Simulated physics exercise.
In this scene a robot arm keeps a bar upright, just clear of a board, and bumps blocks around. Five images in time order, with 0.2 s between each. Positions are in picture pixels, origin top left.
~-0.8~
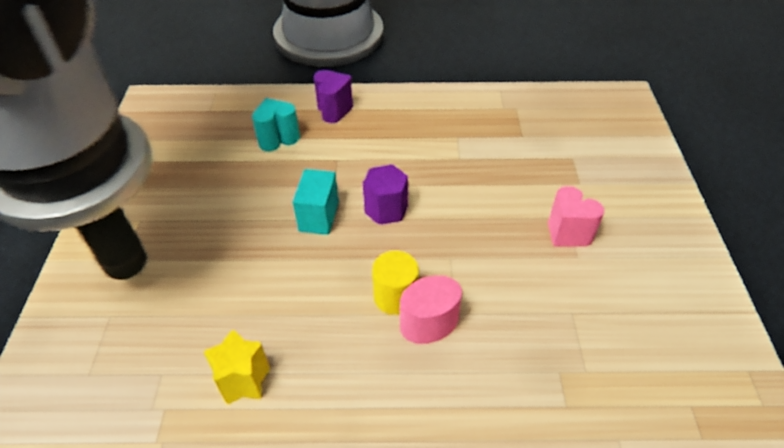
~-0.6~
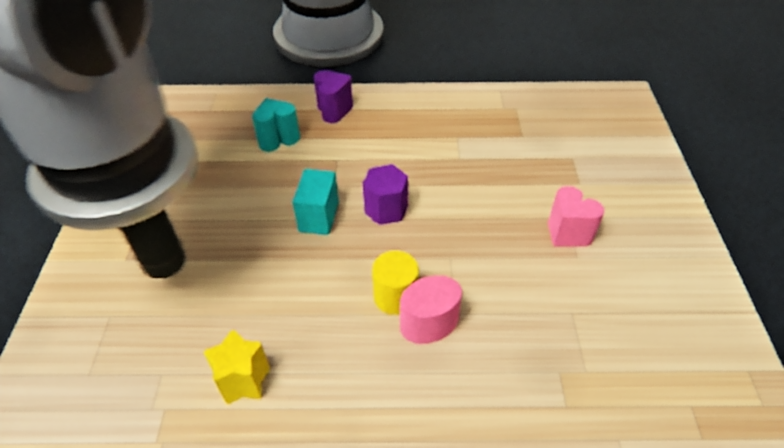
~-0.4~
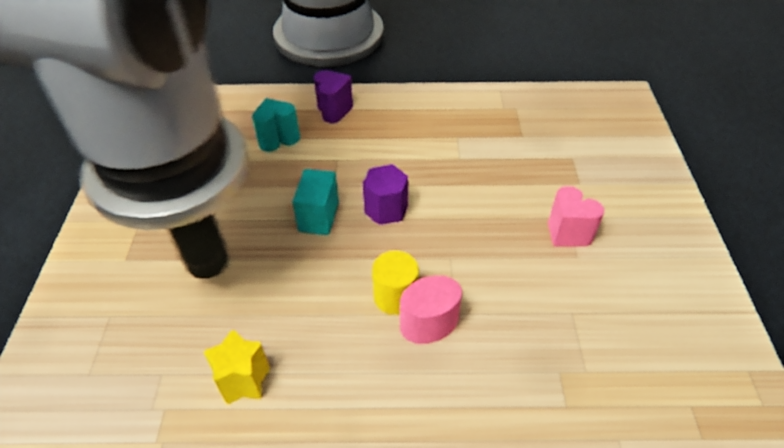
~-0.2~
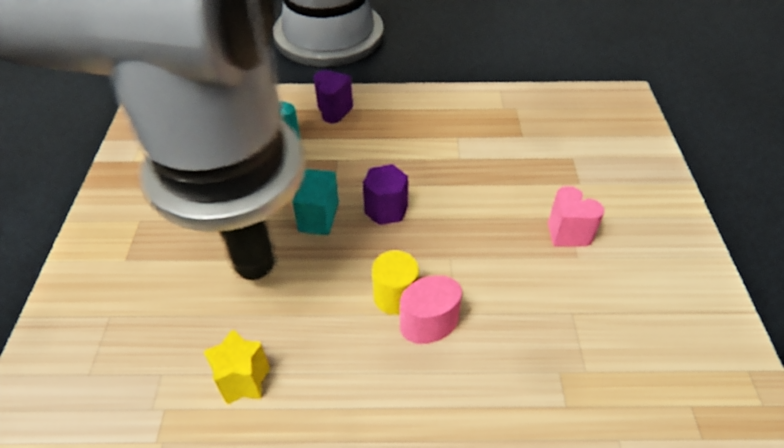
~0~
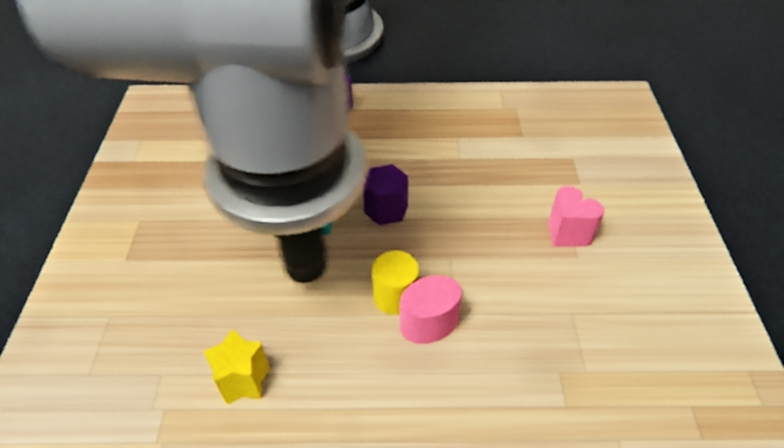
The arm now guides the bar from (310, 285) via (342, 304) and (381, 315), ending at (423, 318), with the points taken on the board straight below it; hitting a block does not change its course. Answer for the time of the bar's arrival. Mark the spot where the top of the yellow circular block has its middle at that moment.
Its top centre lands on (442, 257).
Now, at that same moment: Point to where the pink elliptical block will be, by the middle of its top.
It comes to (480, 301).
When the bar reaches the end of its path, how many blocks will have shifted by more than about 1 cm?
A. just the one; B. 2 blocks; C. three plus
(B)
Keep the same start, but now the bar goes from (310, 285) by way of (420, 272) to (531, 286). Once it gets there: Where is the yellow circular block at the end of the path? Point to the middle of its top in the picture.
The answer is (469, 282).
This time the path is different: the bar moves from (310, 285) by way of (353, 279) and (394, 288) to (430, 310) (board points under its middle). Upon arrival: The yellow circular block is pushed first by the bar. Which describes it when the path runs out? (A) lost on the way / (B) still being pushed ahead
The answer is B.
What follows on the original path. One third of the way, bar (340, 287); nothing pushed yet.
Two thirds of the way, bar (381, 299); yellow circular block (417, 265); pink elliptical block (449, 298), turned 30° clockwise.
At the end, bar (424, 301); turquoise rectangular block unmoved; yellow circular block (442, 257); pink elliptical block (480, 301), turned 35° clockwise.
